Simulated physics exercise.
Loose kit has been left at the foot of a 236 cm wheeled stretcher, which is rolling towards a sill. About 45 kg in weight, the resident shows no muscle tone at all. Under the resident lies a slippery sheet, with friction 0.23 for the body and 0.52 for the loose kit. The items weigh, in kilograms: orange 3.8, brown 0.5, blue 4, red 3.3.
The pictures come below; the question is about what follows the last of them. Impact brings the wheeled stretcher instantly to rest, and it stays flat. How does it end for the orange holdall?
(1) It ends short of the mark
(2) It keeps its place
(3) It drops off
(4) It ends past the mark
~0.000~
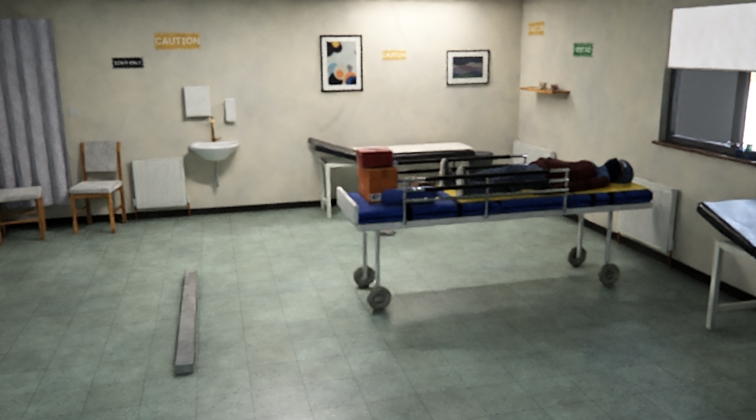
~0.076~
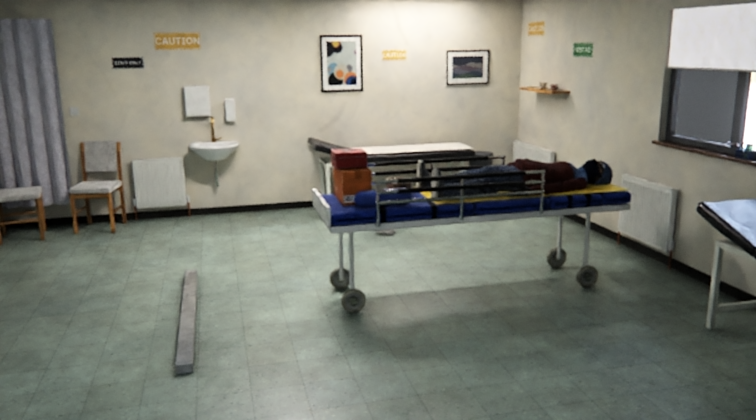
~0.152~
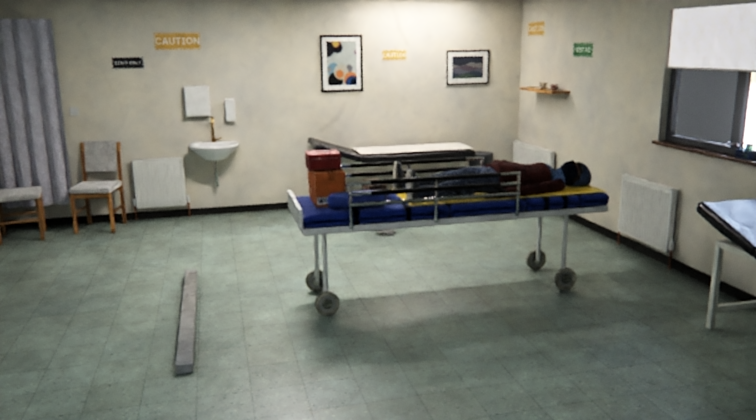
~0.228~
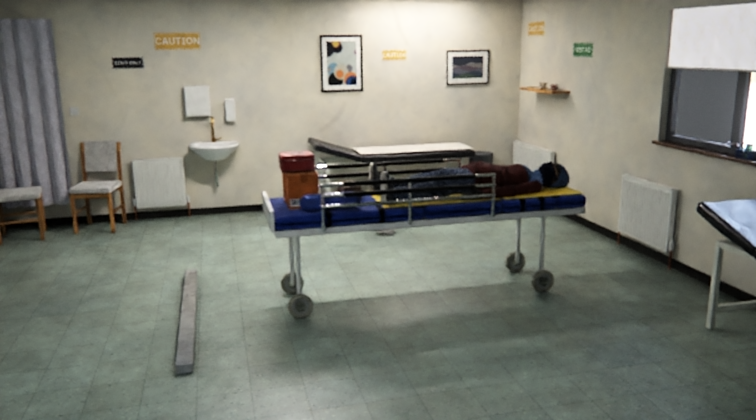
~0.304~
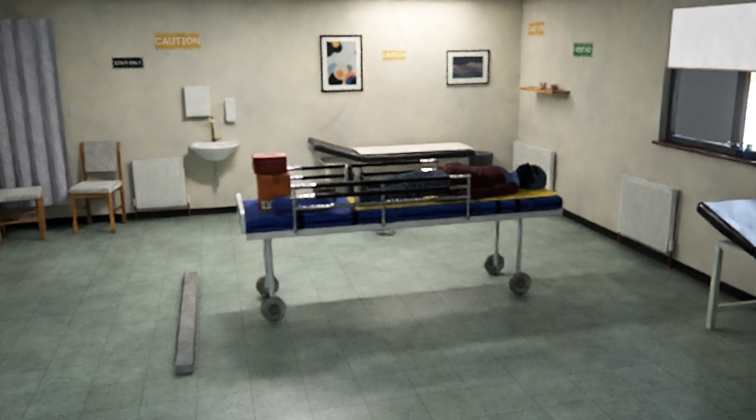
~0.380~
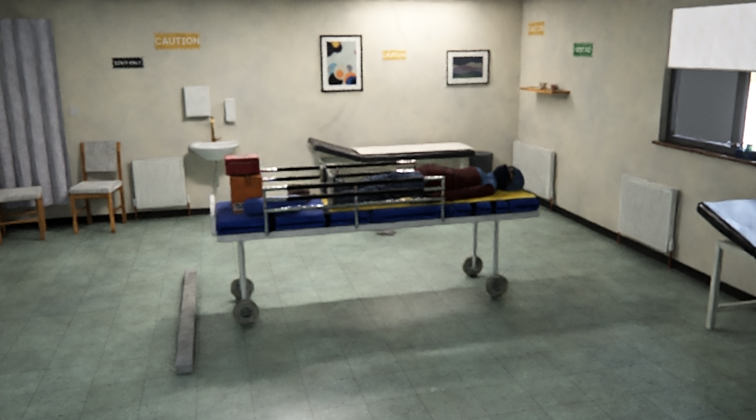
3.
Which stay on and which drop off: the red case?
Red case falls off.
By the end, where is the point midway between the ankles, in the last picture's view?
I'd say somewhere around (210, 198).
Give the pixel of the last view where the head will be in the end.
Somewhere near (397, 188) in the last picture.
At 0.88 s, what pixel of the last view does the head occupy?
The head should be near (398, 188).
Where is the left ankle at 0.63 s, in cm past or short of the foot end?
Position: About 55 cm short.
Contact comes at 0.48 s.
After 0.63 s the orange holdall is 10 cm short of the foot end, tilted 30°, near (185, 188) in the last picture's view.
After 0.88 s the orange holdall is 13 cm past the foot end, tilted 100°, near (150, 195) in the last picture's view.
After 1.18 s the orange holdall is 64 cm past the foot end, tilted 145°, near (82, 295) in the last picture's view.
Final state at 2.3 s, orange holdall drops off; brown glove box stays on; blue gas bottle stays on; red case drops off; left ankle stops short of the foot end.
